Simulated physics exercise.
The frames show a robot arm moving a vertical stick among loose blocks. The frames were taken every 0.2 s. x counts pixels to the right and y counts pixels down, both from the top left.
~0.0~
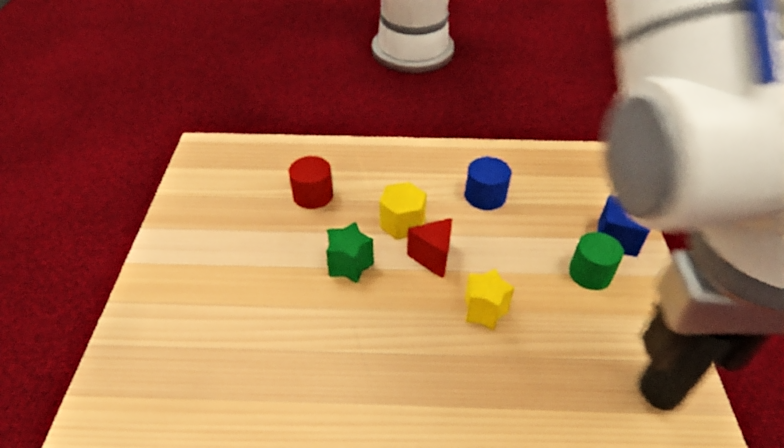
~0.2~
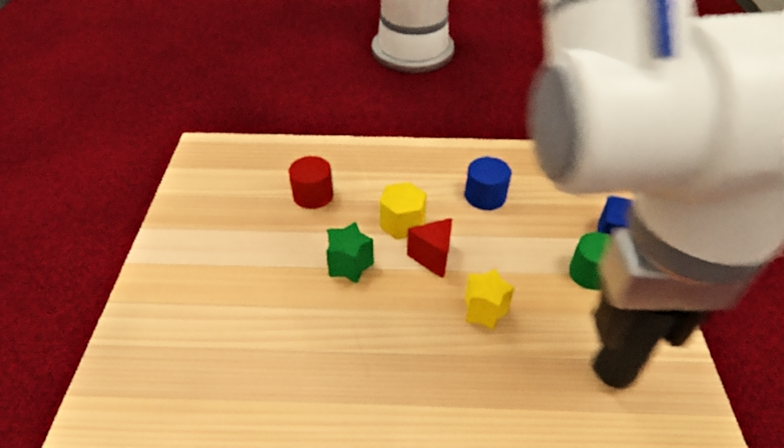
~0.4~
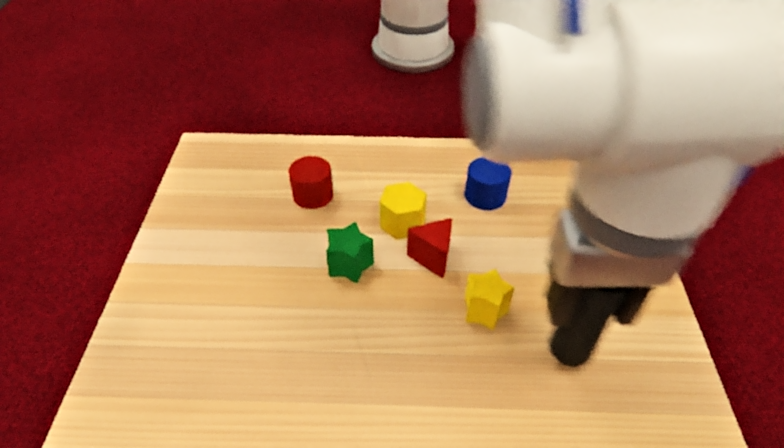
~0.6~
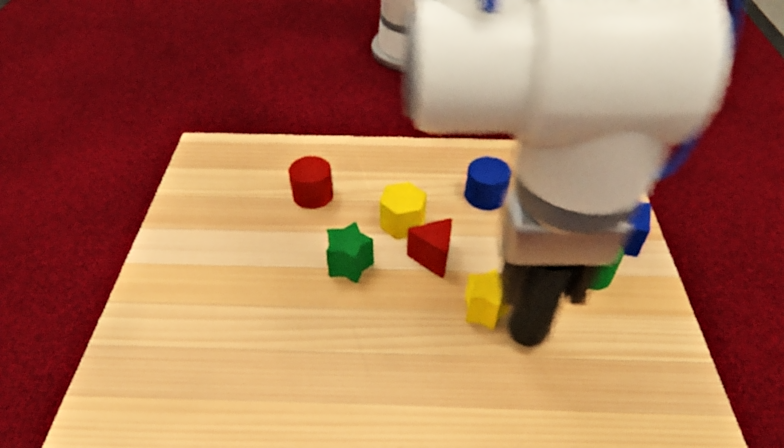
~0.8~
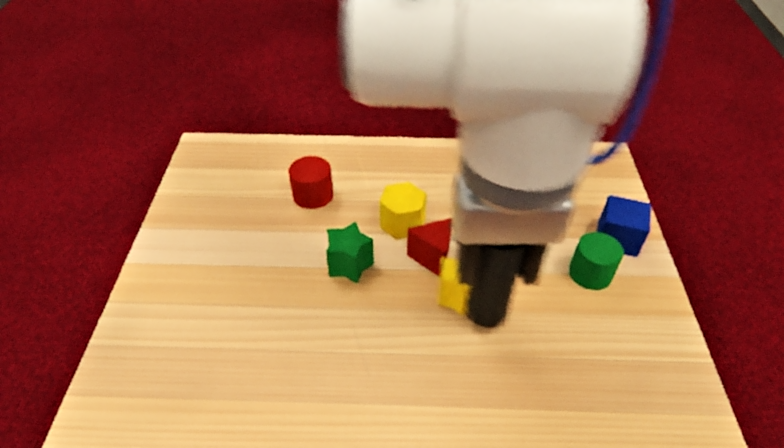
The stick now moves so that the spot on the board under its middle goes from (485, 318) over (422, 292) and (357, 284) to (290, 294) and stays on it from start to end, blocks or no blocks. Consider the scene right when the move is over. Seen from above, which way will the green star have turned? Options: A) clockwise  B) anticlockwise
B
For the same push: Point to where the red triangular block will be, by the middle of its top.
The centre of its top face lies at (396, 212).
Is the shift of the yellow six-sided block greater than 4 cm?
That would be a no.
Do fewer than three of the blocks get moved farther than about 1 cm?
No, that is not what happens.
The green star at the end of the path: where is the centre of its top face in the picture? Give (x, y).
Its top centre lands on (318, 230).
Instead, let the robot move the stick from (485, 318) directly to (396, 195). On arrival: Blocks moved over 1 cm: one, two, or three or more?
Three or more shift.
On the path given first. One third of the way, stick (422, 284); yellow six-sided block (399, 184), turned 15° clockwise; red triangular block (409, 215), turned 45° clockwise; yellow star (397, 245).
Two thirds of the way, stick (356, 276); green star (322, 230), turned 45° anticlockwise; yellow six-sided block (400, 179), turned 15° clockwise; red triangular block (396, 212), turned 85° clockwise; yellow star (360, 231), turned 45° clockwise.
At the end, stick (288, 285); green star (318, 230), turned 30° anticlockwise; yellow six-sided block (400, 179), turned 15° clockwise; red triangular block (396, 212), turned 85° clockwise; yellow star (360, 230), turned 50° clockwise.
